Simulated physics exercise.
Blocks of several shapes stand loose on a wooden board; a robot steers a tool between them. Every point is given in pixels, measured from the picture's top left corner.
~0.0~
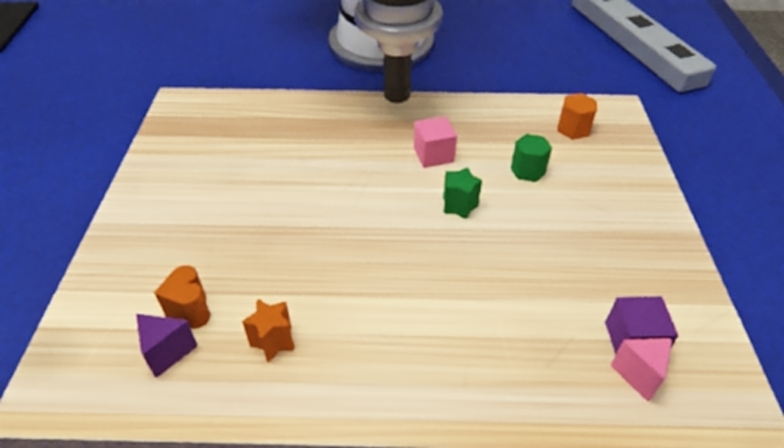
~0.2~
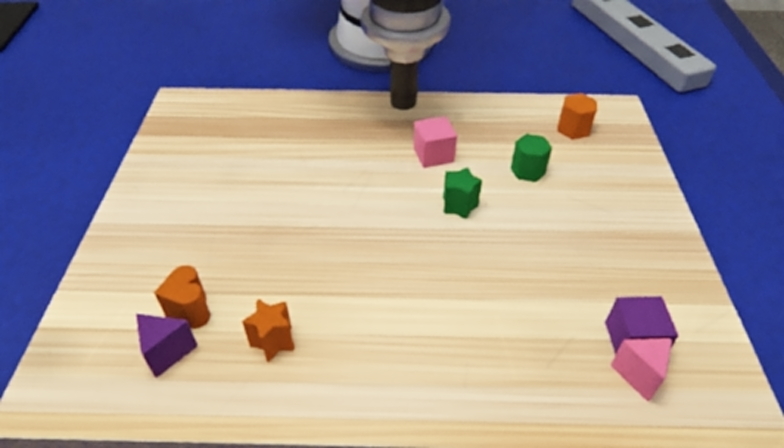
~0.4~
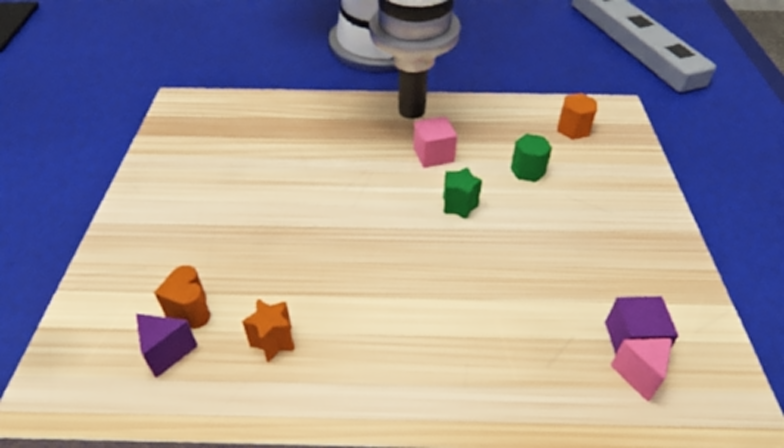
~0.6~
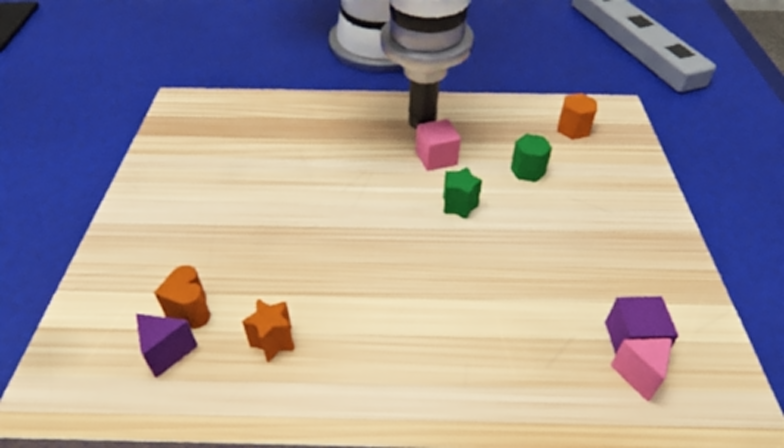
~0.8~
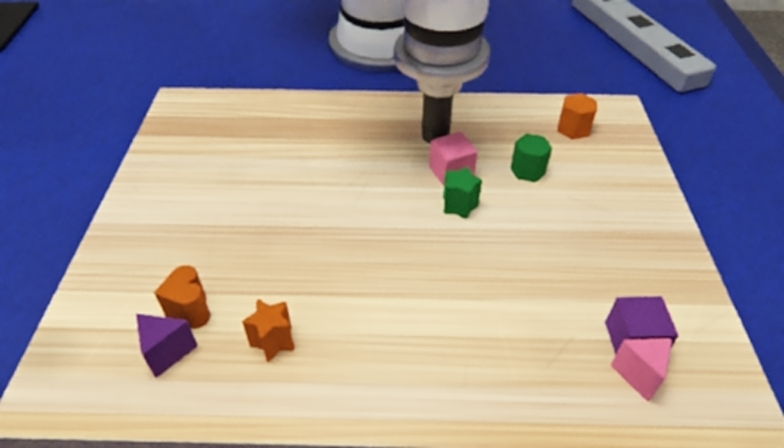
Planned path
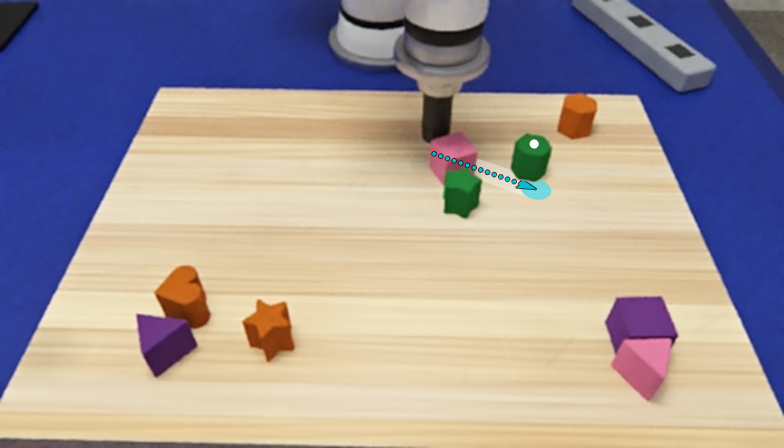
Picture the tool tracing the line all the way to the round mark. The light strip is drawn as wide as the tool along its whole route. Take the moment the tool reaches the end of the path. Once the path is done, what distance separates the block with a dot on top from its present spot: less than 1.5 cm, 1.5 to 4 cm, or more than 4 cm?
Range: 1.5 to 4 cm.
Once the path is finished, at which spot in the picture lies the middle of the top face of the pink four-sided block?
If I read the scene right, the answer is (496, 171).
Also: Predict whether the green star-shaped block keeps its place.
That block moves.
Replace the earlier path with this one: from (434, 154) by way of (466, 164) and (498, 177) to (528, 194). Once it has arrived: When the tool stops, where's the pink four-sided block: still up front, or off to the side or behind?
Lost on the way.
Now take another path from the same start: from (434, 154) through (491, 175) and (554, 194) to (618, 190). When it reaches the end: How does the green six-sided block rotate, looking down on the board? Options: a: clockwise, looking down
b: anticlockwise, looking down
The one that fits is b, anticlockwise, looking down.
The line goes from (434, 154) directly to (536, 189); the dot is on the green six-sided block.
What follows on the original path. One third of the way, tool (470, 148); pink four-sided block (481, 161), turned 30° clockwise; green star-shaped block (465, 183), turned 20° clockwise.
Two thirds of the way, tool (504, 160); pink four-sided block (496, 171), turned 50° clockwise; green star-shaped block (467, 187), turned 45° clockwise.
At the end, tool (540, 172); pink four-sided block (496, 171), turned 50° clockwise; green star-shaped block (467, 187), turned 45° clockwise; green six-sided block (559, 145), turned 60° anticlockwise.
